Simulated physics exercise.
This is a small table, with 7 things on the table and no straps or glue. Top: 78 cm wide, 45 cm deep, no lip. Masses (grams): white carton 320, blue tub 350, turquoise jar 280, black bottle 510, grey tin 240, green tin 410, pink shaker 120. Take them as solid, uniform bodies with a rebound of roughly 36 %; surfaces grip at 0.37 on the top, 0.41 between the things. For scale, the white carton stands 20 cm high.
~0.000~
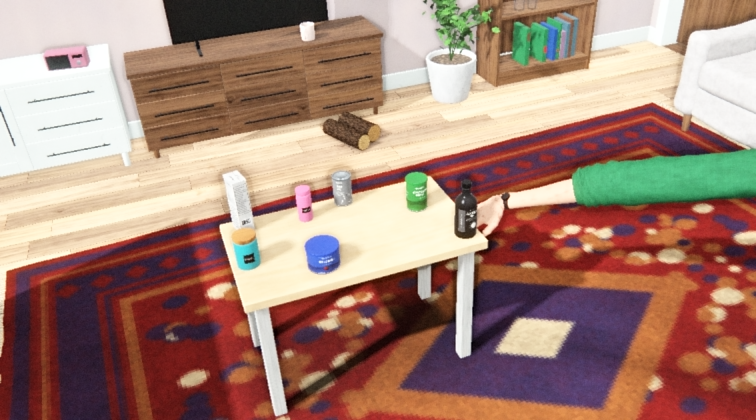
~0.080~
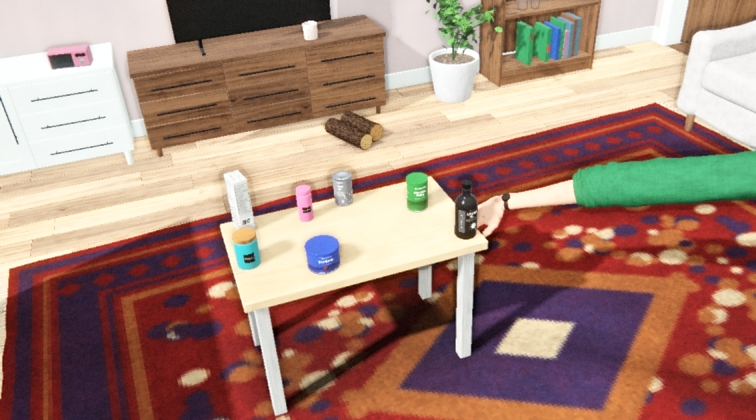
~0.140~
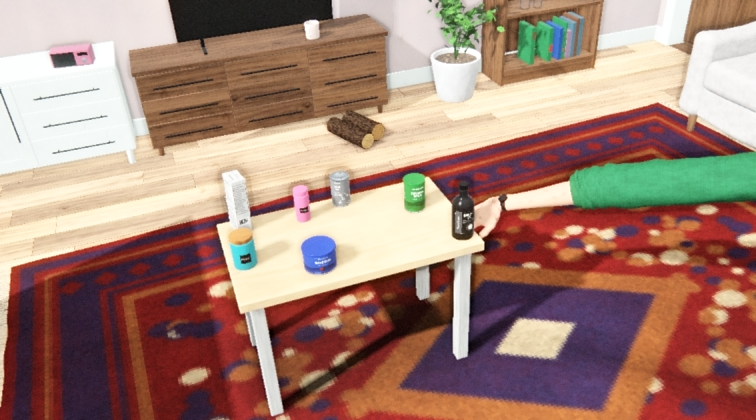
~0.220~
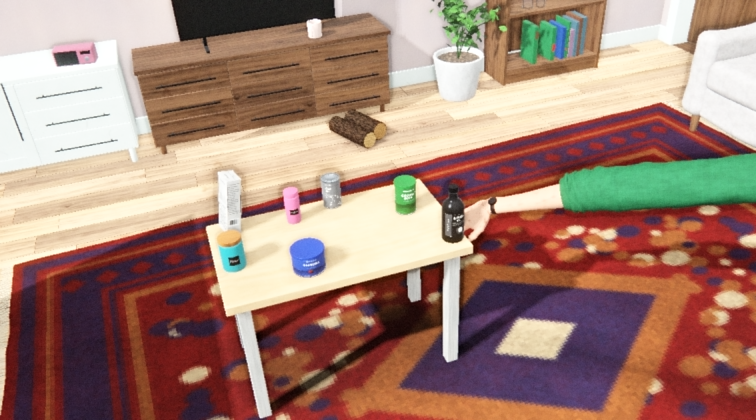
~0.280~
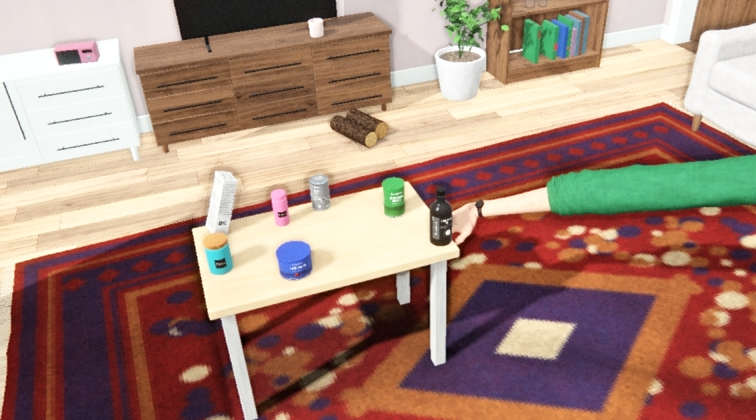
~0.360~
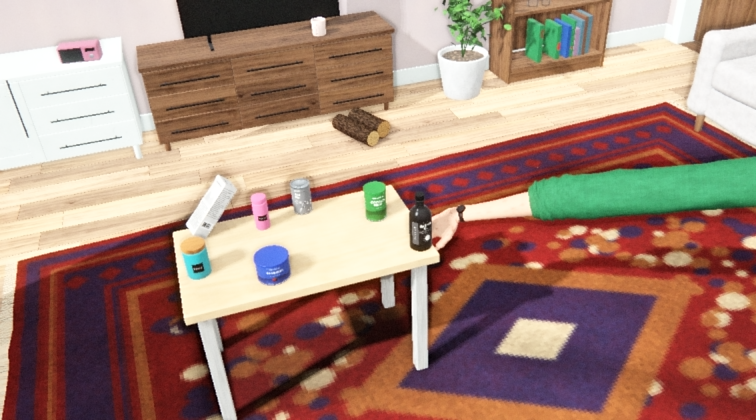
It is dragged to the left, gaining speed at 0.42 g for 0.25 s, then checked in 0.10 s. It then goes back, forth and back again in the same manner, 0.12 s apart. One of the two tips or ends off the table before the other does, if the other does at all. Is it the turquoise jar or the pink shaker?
The first of the two, the turquoise jar.
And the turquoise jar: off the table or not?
The turquoise jar finishes off the table.
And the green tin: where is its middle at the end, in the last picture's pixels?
At about (404, 196).
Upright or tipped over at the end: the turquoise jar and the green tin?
The turquoise jar topples; the green tin keeps standing.
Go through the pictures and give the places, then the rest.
In the first frame, turquoise jar (246, 249); pink shaker (304, 204).
In the second frame, black bottle (466, 209); grey tin (343, 189).
In the third frame, table along by 1 cm; green tin (415, 193); white carton (238, 203).
In the fourth frame, table along by 5 cm; white carton (230, 203) leaning 9°; blue tub (308, 258).
In the fifth frame, table along by 10 cm; white carton (222, 204) leaning 21°; grey tin (320, 193).
In the sixth frame, table along by 17 cm; turquoise jar (196, 258); pink shaker (261, 212).
After 0.86 s, turquoise jar now off the table; pink shaker slid 10 cm near (277, 208); white carton on its side.
After 1.36 s, table along by 18 cm; pink shaker slid 4 cm near (241, 216); white carton on its side; black bottle slid 6 cm.
At rest (2.5 s), off the table, turquoise jar; tipped over on the table, white carton; not toppled but over 5 cm from the start, blue tub, black bottle, grey tin, green tin and pink shaker. Seen from the same camera at the end, turquoise jar near (261, 371), pink shaker near (288, 206). Turquoise jar went at 0.54 s; pink shaker was never lost.
